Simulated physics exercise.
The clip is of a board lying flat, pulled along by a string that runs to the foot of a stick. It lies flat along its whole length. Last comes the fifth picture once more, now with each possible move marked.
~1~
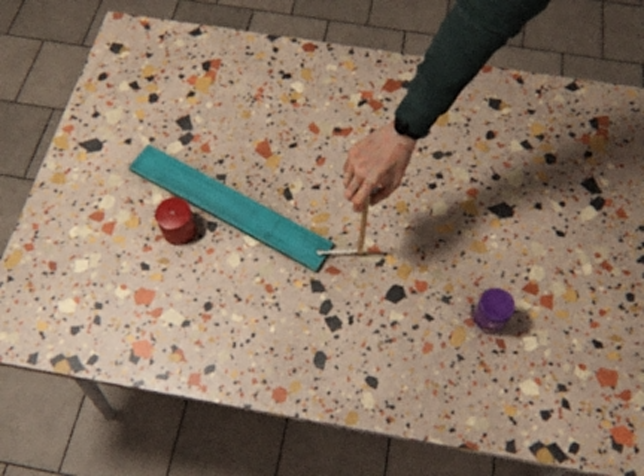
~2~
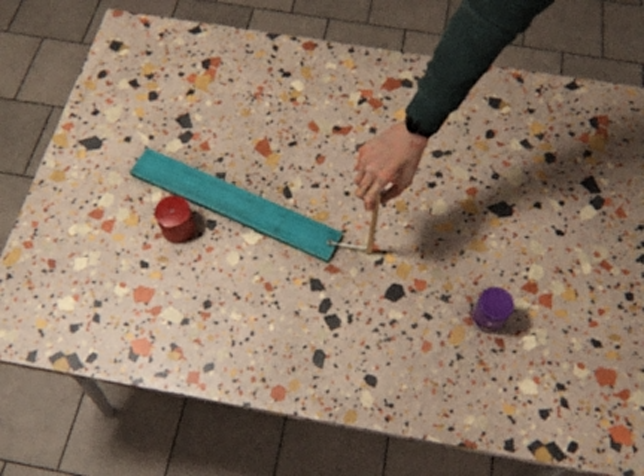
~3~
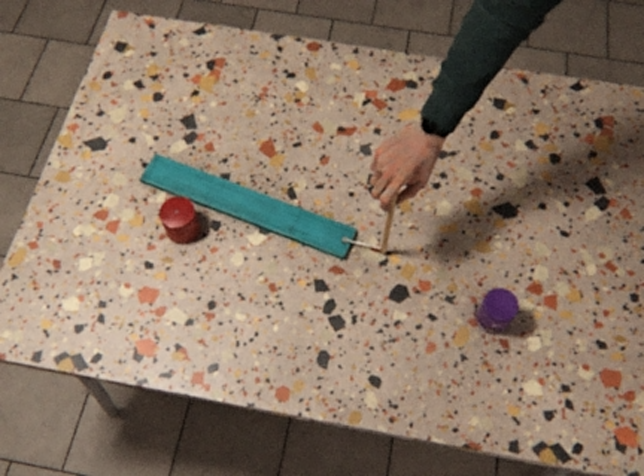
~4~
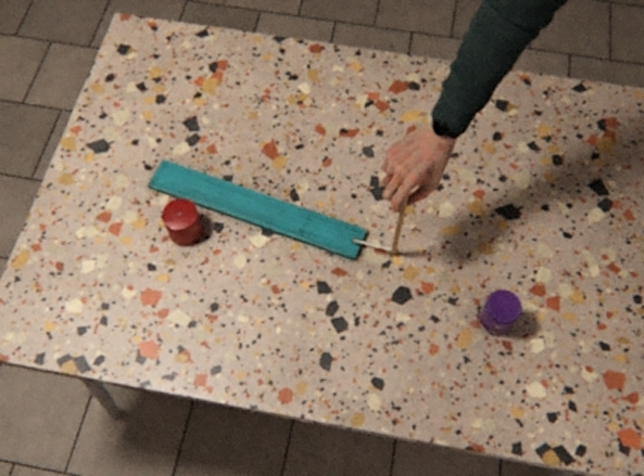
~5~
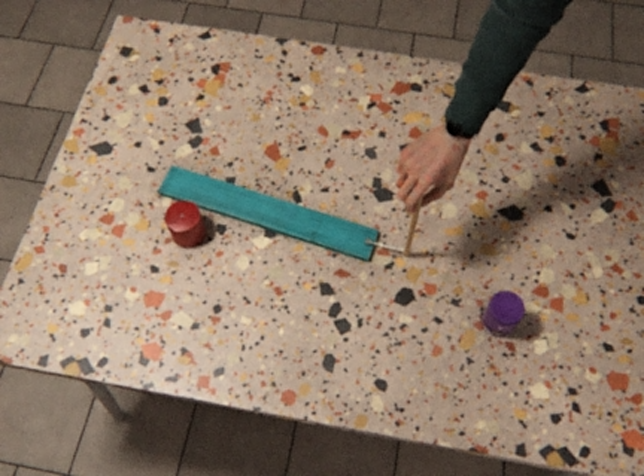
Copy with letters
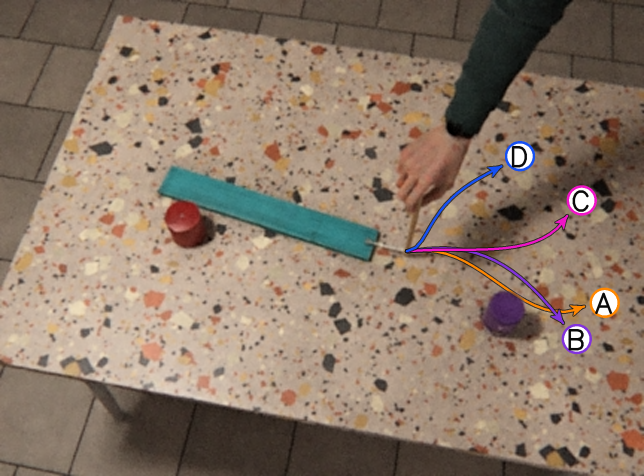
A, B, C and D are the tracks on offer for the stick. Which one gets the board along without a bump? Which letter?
Line C does it.
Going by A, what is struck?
It meets the purple jar.
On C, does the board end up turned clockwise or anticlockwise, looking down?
Anticlockwise.
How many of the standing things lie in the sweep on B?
One.
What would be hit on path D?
The red tin.
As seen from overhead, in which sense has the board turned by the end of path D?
It turns anticlockwise.
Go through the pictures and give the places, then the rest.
In the first picture, purple jar (493, 312); turquoise board (228, 204); red tin (176, 221).
In the second picture, turquoise board (234, 201); purple jar (492, 310).
In the third picture, turquoise board (246, 203); purple jar (497, 312).
In the fourth picture, turquoise board (255, 206); purple jar (499, 313).
In the fifth picture, turquoise board (266, 210); purple jar (503, 314); red tin (186, 224).
On the copy, A from (407, 251) via (499, 284) to (584, 306); B from (407, 251) via (494, 260) to (563, 323); C from (407, 251) via (496, 249) to (567, 216); D from (407, 251) via (451, 199) to (502, 166).
On C. First, foot of the stick (471, 251), middle of the board (325, 222).
Then, foot of the stick (533, 243), middle of the board (384, 228).
Finally, foot of the stick (569, 213), middle of the board (424, 224); nothing has been touched.
By contrast, A meets the purple jar; B meets the purple jar; D meets the red tin.
